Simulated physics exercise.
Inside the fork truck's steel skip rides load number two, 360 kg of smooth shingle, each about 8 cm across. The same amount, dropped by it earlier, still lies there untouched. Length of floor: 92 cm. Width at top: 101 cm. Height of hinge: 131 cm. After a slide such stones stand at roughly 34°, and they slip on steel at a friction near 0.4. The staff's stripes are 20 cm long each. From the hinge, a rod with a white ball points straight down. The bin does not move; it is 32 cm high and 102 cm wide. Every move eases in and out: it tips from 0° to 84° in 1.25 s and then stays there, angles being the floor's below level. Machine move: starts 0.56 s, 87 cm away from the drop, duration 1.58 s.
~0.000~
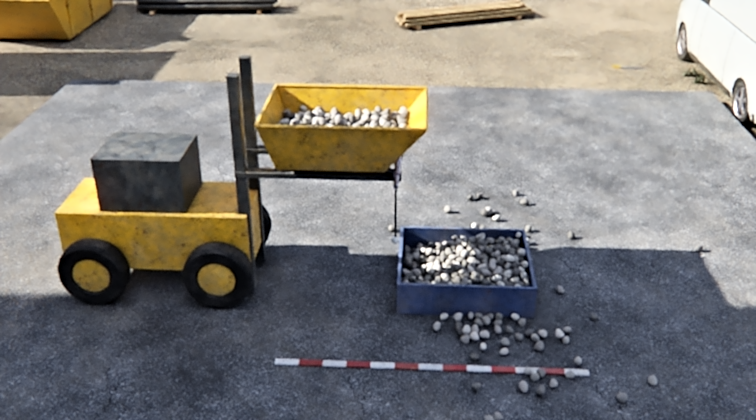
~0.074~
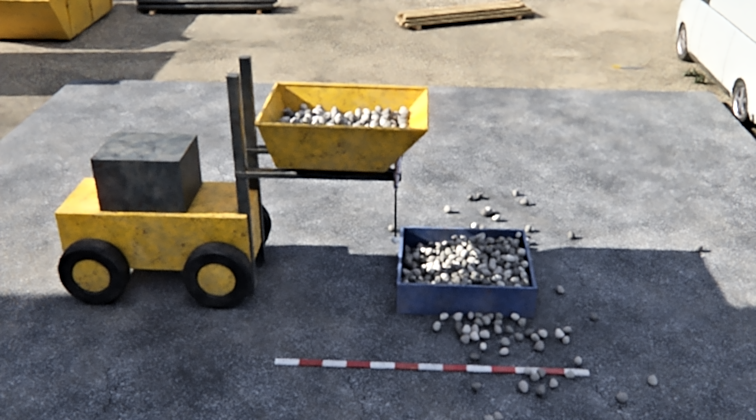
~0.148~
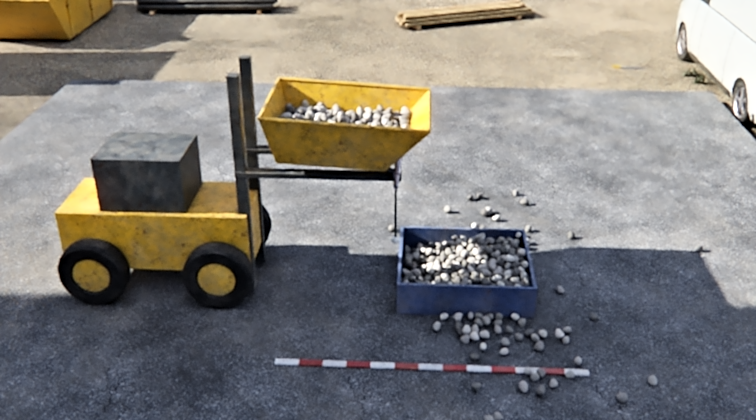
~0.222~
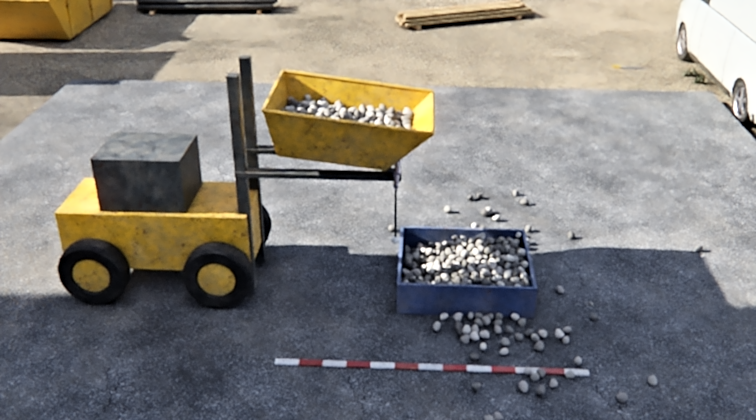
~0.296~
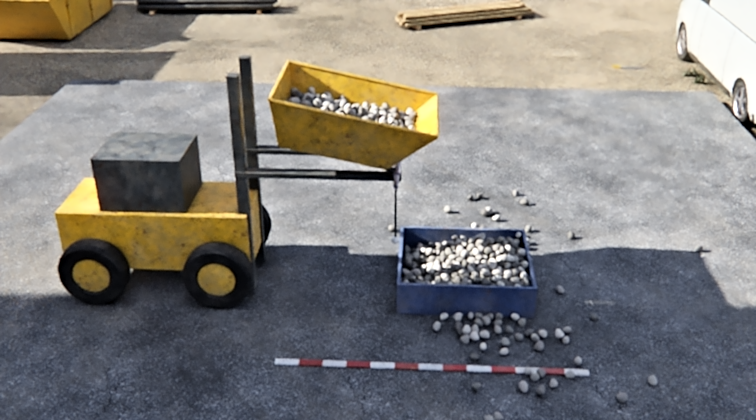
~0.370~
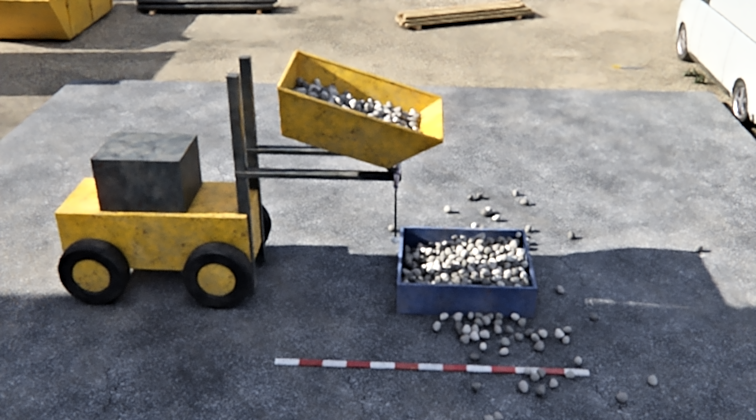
A yellow fork truck gradually tilts its raised skip of stones down toward the right.
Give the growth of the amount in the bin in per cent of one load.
Close to 74 out of 100.
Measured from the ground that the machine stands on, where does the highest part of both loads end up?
Some 48 cm above that level.
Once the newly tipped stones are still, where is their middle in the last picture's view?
In the last view, about pixel (470, 262).
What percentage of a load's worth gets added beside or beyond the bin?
It comes to roughly 25 percent of a load.
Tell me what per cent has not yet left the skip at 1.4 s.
Estimate: 20 % remaining inside, roughly.
After 0.9 s the floor is at 71°; in per cent of one load, 100 in the skip, 87 in the bin, 13 beside or beyond the bin; the foremost stones are at (606, 314).
After 1.4 s the floor is at 84°; in per cent of one load, 20 in the skip, 159 in the bin, 21 beside or beyond the bin; the foremost stones are at (606, 314).
After 2.6 s the floor is at 84°; in per cent of one load, 0 in the skip, 0 short of the bin, 161 in the bin, 38 beside or beyond the bin; the foremost stones are at (681, 271).
After 5.2 s the floor is at 84°; in per cent of one load, 0 in the skip, 0 short of the bin, 161 in the bin, 38 beside or beyond the bin; the foremost stones are at (687, 270). Net gain in the bin, 74.
